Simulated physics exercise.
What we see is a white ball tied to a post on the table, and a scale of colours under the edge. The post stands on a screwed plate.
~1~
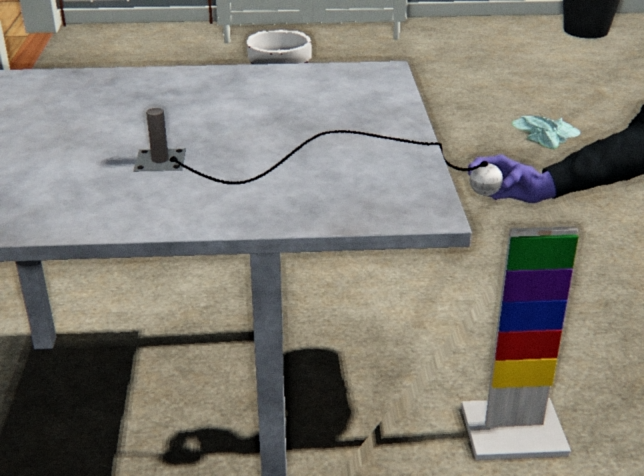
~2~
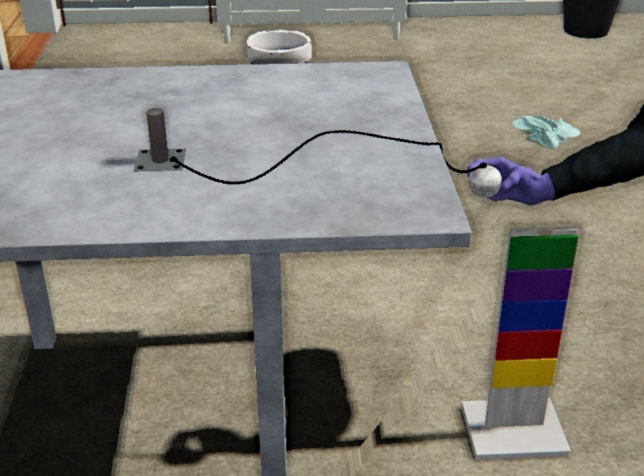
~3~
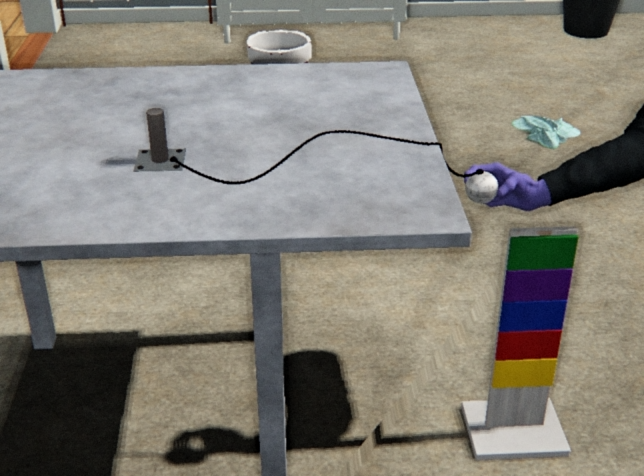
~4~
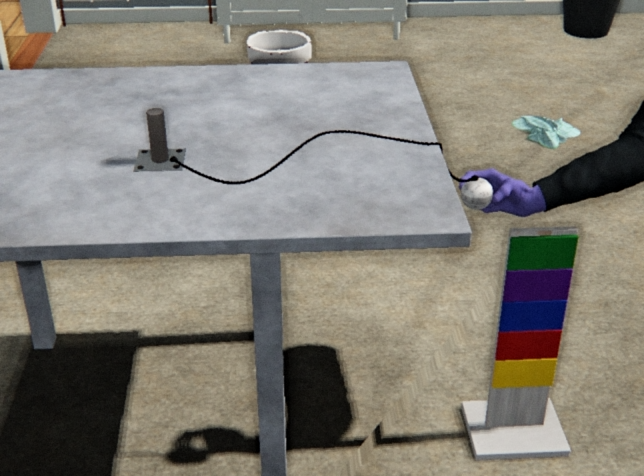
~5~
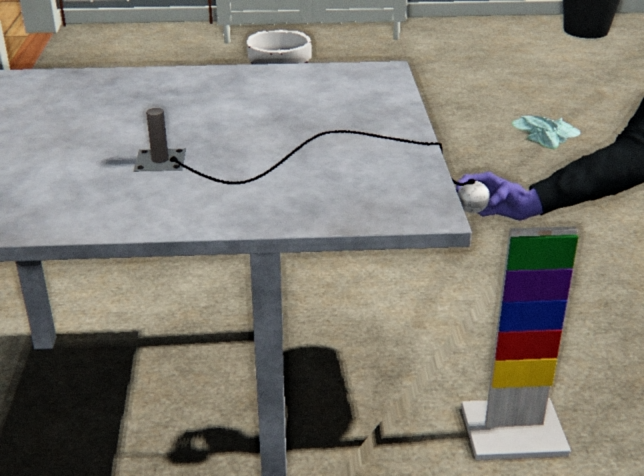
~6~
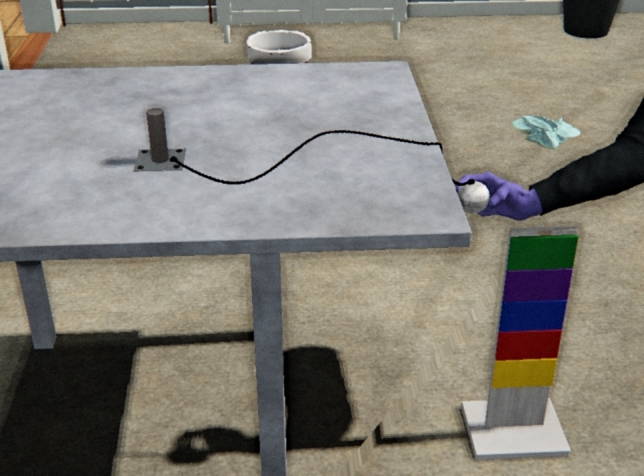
White ball on a dark cord, held by a purple-gloved hand beside a grey table, shifting slightly left and down.
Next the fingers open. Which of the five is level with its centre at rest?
The purple one.
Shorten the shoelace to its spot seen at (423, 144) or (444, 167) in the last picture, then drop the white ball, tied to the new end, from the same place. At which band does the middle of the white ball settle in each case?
In that order: Above them all; green.
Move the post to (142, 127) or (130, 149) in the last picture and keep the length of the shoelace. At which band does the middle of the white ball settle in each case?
Taking them in turn: Green; green.
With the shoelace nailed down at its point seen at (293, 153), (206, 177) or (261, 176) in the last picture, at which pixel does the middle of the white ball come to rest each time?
Try by try, around (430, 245), (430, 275) and (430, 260).
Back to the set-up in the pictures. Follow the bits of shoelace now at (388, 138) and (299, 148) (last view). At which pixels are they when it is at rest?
At (441, 177), then (357, 152).
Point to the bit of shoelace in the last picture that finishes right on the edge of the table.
That spot is around (364, 134).
Soon after, ball near (436, 270); level with green.
After that, ball near (441, 287); level with purple.
In the end, ball near (435, 287); level with purple. The shoelace holds its middle at purple.
